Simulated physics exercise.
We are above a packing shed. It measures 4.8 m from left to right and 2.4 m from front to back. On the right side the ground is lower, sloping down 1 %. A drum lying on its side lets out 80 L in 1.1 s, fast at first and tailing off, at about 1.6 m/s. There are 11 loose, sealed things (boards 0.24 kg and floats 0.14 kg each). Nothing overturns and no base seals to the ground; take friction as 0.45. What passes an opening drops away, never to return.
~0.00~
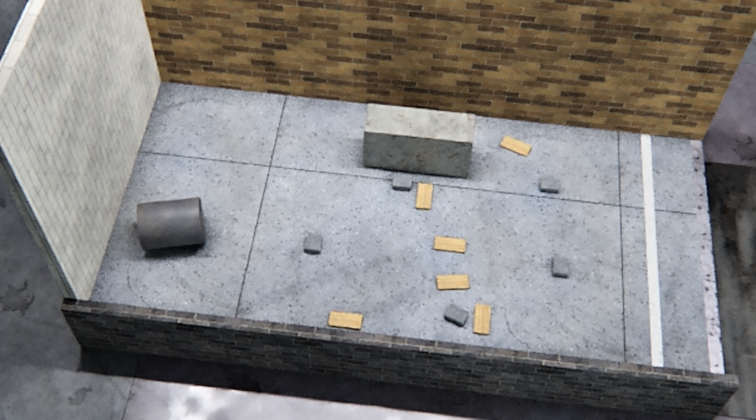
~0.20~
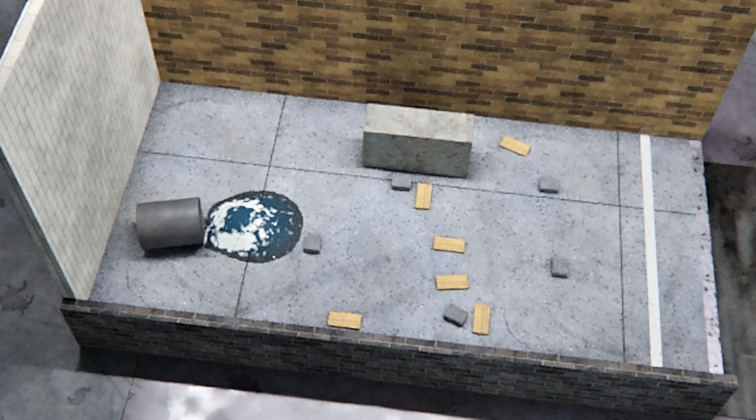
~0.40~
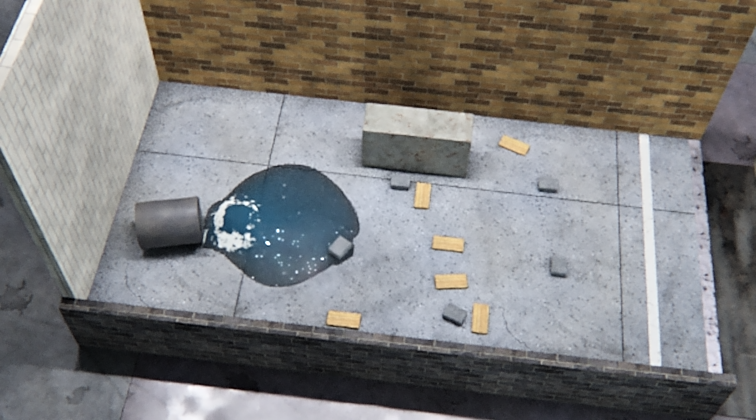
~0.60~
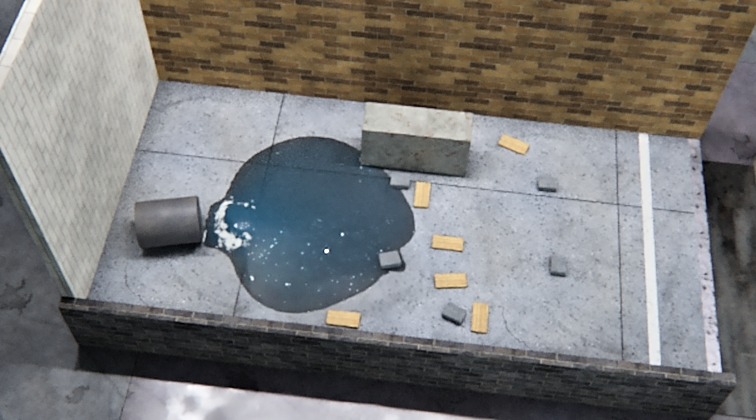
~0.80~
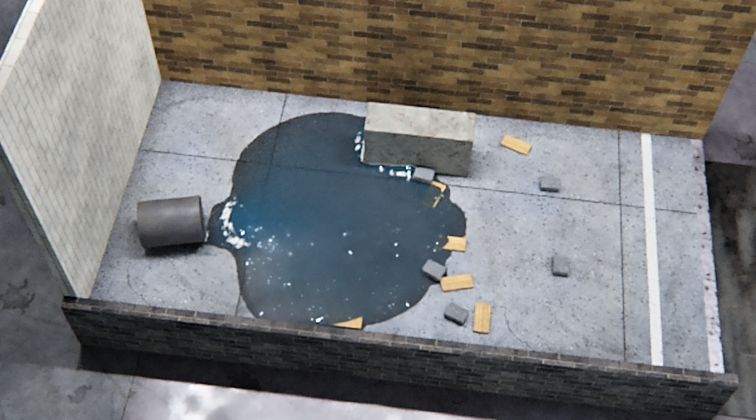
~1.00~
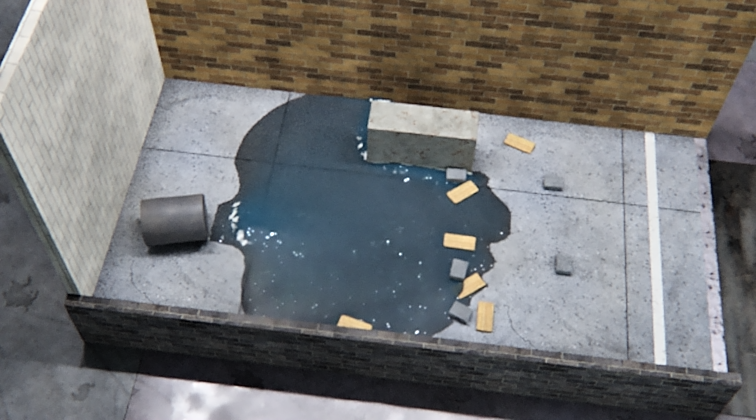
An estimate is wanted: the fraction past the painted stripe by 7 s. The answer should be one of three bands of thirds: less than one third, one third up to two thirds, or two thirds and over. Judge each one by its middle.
It falls in the band two thirds and over.
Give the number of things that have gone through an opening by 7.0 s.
By my count, 11.
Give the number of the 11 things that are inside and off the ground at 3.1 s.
Total: 3.
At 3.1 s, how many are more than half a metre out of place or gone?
At that time I count 10.
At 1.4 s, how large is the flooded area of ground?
Near 5.0 m2 in all.
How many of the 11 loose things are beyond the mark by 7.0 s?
Count: 11.
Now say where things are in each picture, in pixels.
A float at (313, 241) rests on the ground; a float at (402, 181) rests on the ground; water covers 0.0 m2; 0 of 11 have shifted, in the first picture.
A float at (313, 241) rests on the ground; a float at (402, 181) rests on the ground; 0.4 m2 under water; 0 of 11 have shifted, in the second picture.
A float at (340, 246), on the bottom, 23 cm from its start; a float at (401, 180) rests on the ground; 1.0 m2 under water; 1 of 11 have shifted, in the third picture.
A float at (390, 258), on the bottom, 66 cm from its start; a float at (400, 179), on the bottom; water covers 2.0 m2; 1 of 11 have shifted, in the fourth picture.
A float at (434, 269) rests on the ground, 100 cm from its start; a float at (424, 173), afloat, 19 cm from its start; 3.1 m2 under water; 3 of 11 have shifted, in the fifth picture.
A float at (459, 268) floats, 117 cm from its start; a float at (456, 173), afloat, 43 cm from its start; water covers 3.9 m2; 6 of 11 have shifted, in the sixth picture.
After 1.4 s 0 of 11 are over the mark; 7 afloat.
After 3.1 s 9 of 11 are over the mark; 3 afloat.
After 4.9 s 11 of 11 are over the mark; 1 afloat.
After 7.0 s 11 of 11 are over the mark; 0 afloat.
